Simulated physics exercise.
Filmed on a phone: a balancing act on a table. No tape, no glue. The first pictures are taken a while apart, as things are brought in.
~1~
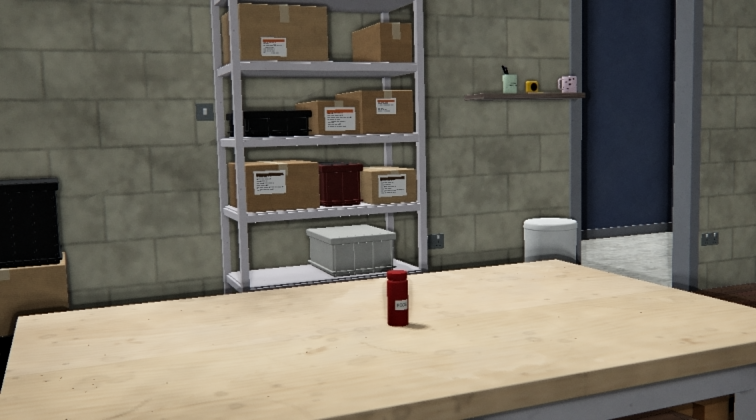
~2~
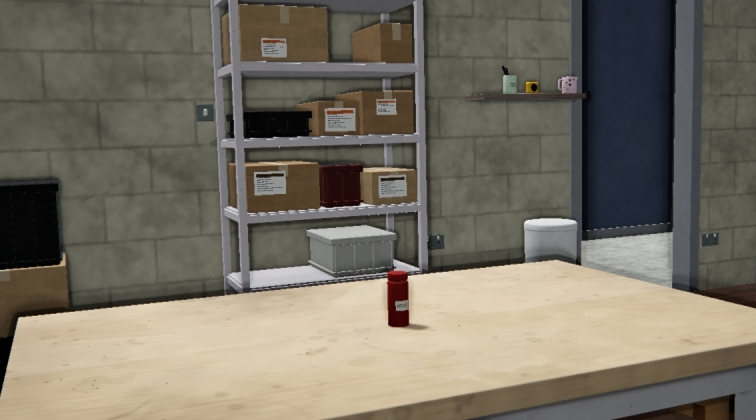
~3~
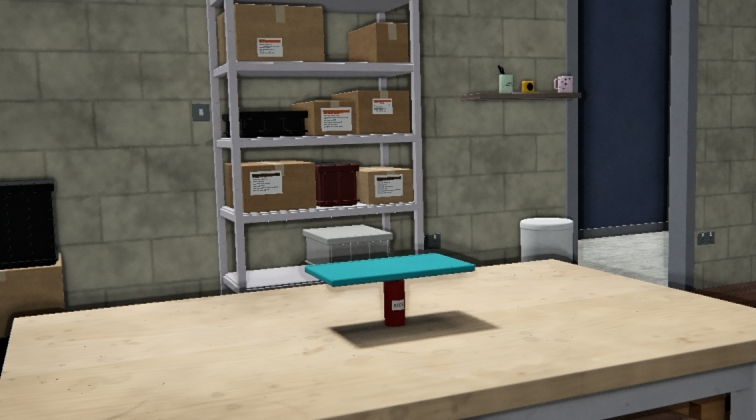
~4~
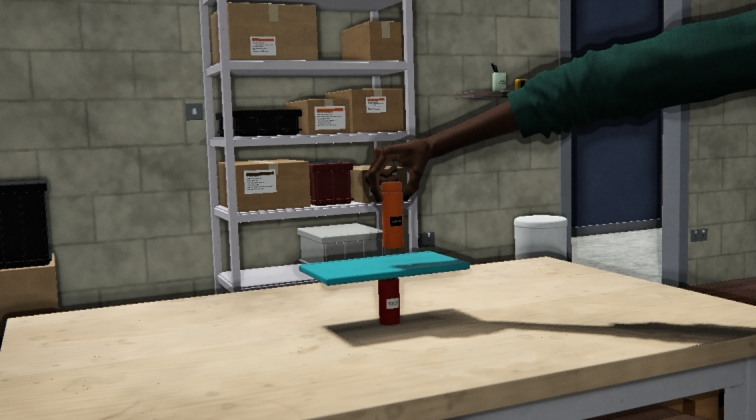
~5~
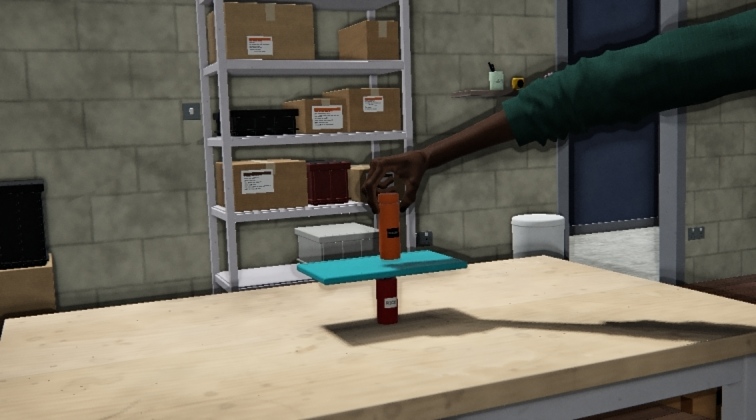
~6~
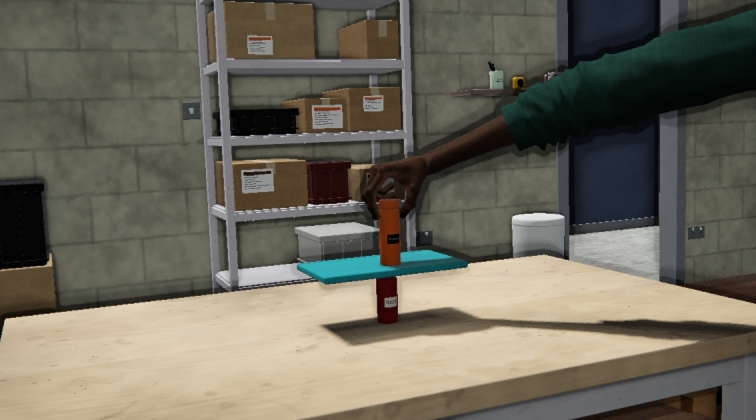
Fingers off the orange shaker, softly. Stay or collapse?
Outcome: The stack keeps its balance.
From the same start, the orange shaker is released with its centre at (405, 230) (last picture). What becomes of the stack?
Then it keeps its balance.
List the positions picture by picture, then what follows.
In the first frame, the last thing is not in view yet; red shaker (398, 298).
In the second frame, the last thing is not in view yet; red shaker (398, 299).
In the third frame, the last thing is not in view yet; red shaker (394, 298).
The fourth frame shows still above its spot; orange shaker (393, 214); red shaker (389, 296).
The fifth frame shows still above its spot; orange shaker (389, 226); red shaker (387, 296).
The sixth frame shows set down, still held; orange shaker (390, 232); red shaker (387, 295).
Then, 0.20 s on from there, no change.
Then, 0.50 s on from there, orange shaker resting near (390, 233).
In the end, all 3 unmoved. At the end, from the last picture's camera, orange shaker near (390, 233). The stack holds.
